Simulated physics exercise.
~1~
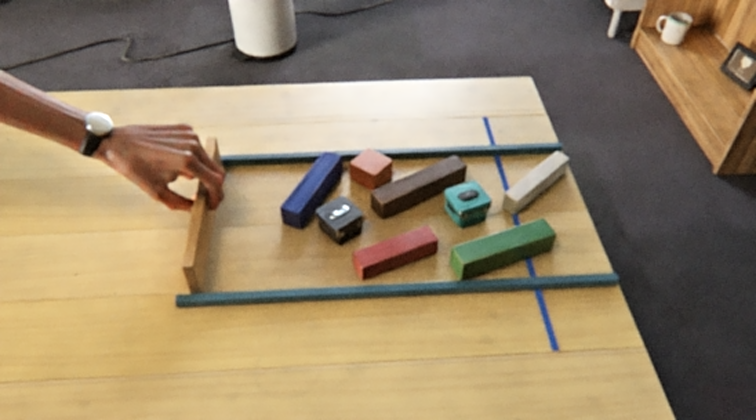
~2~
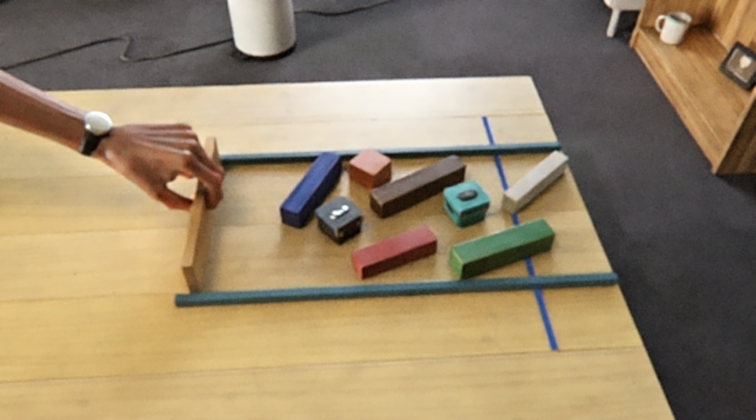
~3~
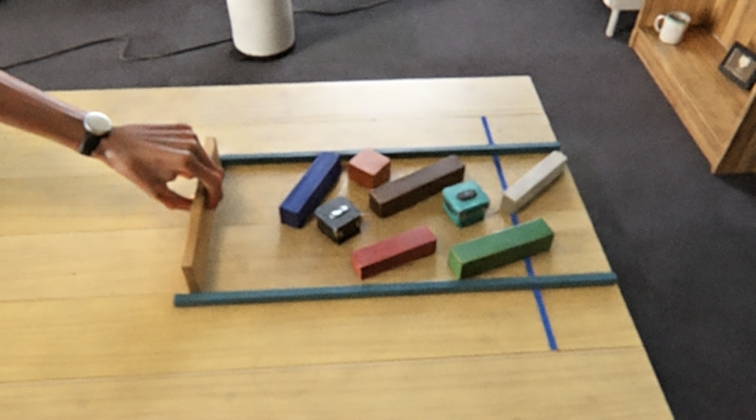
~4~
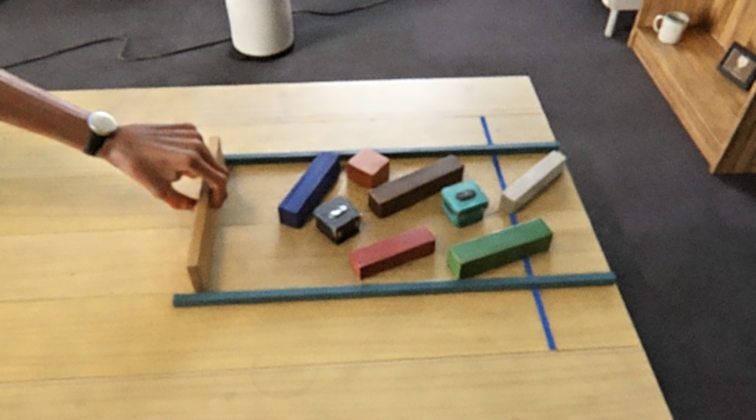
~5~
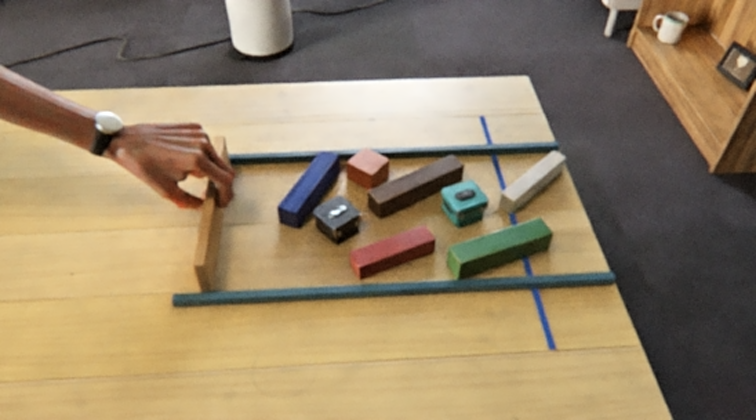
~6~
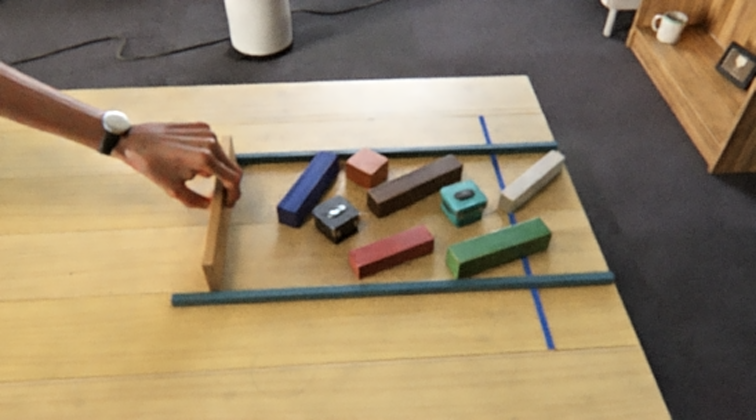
At the start, a hand holds an upright wooden board at the left end of two rails on a table, with colourful bars and small blocks lying at angles between them. The hand then slides the board slightly to the right, still short of the pieces, which stay where they are.
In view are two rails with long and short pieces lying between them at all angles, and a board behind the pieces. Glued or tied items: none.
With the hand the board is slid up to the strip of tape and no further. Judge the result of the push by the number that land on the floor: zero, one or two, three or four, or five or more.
Well, a single one or a pair end up dropping off.
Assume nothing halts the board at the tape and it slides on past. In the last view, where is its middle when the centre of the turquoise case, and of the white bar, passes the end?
The middle is at (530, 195) when it's the turquoise case, and at (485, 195) when it's the white bar.
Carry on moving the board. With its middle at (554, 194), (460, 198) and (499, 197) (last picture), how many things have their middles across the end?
The counts would come out as 6, 0 and 1.
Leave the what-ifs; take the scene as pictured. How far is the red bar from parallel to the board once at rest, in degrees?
It comes to around 65 degrees.
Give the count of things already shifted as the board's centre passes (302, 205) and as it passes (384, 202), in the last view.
Note: First position 2; second position 5.
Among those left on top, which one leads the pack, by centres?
Result: The green bar.
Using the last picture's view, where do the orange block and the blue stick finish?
You'll find the orange block at roughly (532, 156) and the blue stick at roughly (513, 177).
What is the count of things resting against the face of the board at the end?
3 in contact.
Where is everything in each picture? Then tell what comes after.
In the first frame, white bar (536, 182); green bar (503, 249); turquoise case (467, 205); board (205, 211); tape (514, 213).
In the second frame, green bar (502, 248); brown bar (419, 186).
In the third frame, turquoise case (465, 204); board (204, 210).
In the fourth frame, white bar (533, 182); black case (337, 220).
In the fifth frame, green bar (500, 248); blue stick (310, 188).
In the sixth frame, white bar (532, 181); green bar (499, 247); turquoise case (463, 203); board (222, 209); tape (510, 212).
Early on, none off yet; white bar at rest near (532, 181); green bar at rest near (499, 247); turquoise case at rest near (463, 203).
A while later, none off yet; white bar at rest near (532, 181); green bar at rest near (500, 249); turquoise case at rest near (465, 204).
Further along, none off yet; white bar travelled a little near (556, 176); green bar travelled a little near (558, 246); turquoise case travelled well along near (527, 210).
Finally, the number that fall off is one or two; lost, white bar.
